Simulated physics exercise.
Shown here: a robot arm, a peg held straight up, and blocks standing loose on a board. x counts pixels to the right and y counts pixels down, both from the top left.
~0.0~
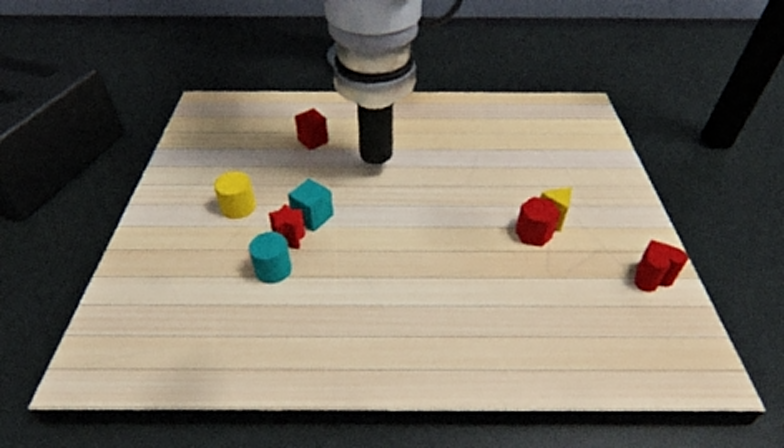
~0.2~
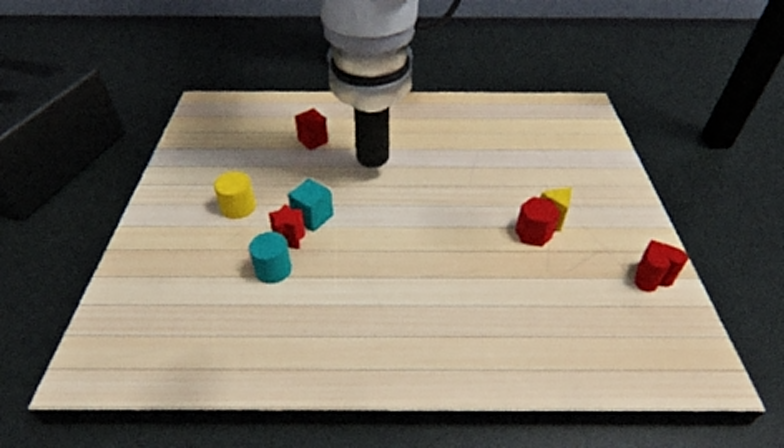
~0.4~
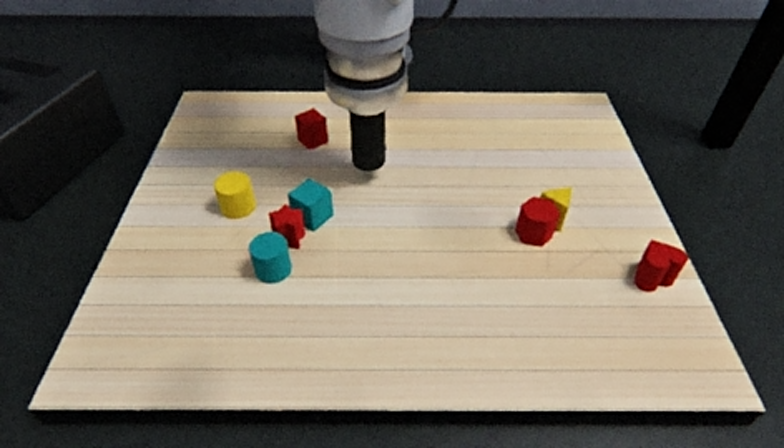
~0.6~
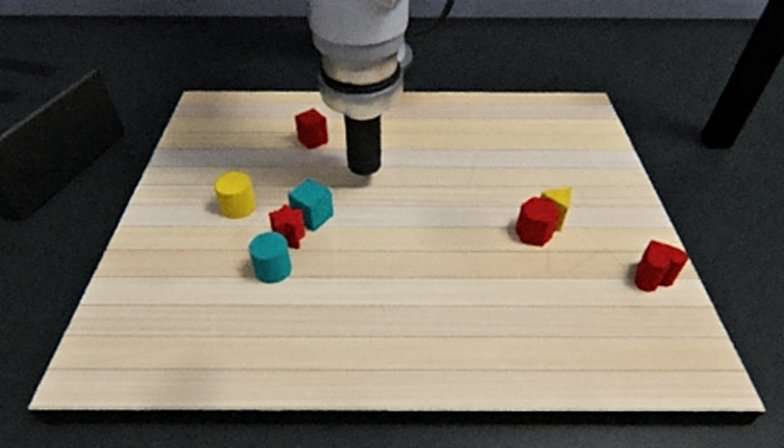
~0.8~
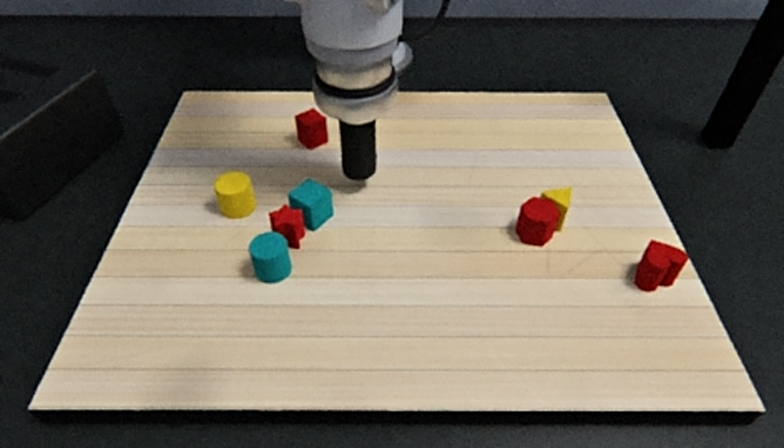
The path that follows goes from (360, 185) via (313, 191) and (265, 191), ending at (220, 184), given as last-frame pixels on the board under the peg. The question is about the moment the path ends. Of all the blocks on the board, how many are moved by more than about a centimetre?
One moves.
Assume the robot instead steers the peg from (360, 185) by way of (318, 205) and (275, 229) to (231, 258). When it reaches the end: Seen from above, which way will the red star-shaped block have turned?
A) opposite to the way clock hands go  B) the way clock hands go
That would be A.
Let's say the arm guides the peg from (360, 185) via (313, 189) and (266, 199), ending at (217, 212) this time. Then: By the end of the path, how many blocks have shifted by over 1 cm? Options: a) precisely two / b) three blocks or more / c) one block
It's c.
What follows on the original path. One third of the way, peg (310, 177); nothing pushed yet.
Two thirds of the way, peg (261, 176); nothing pushed yet.
At the end, peg (215, 170); yellow circular block (214, 185); turquoise square block still.
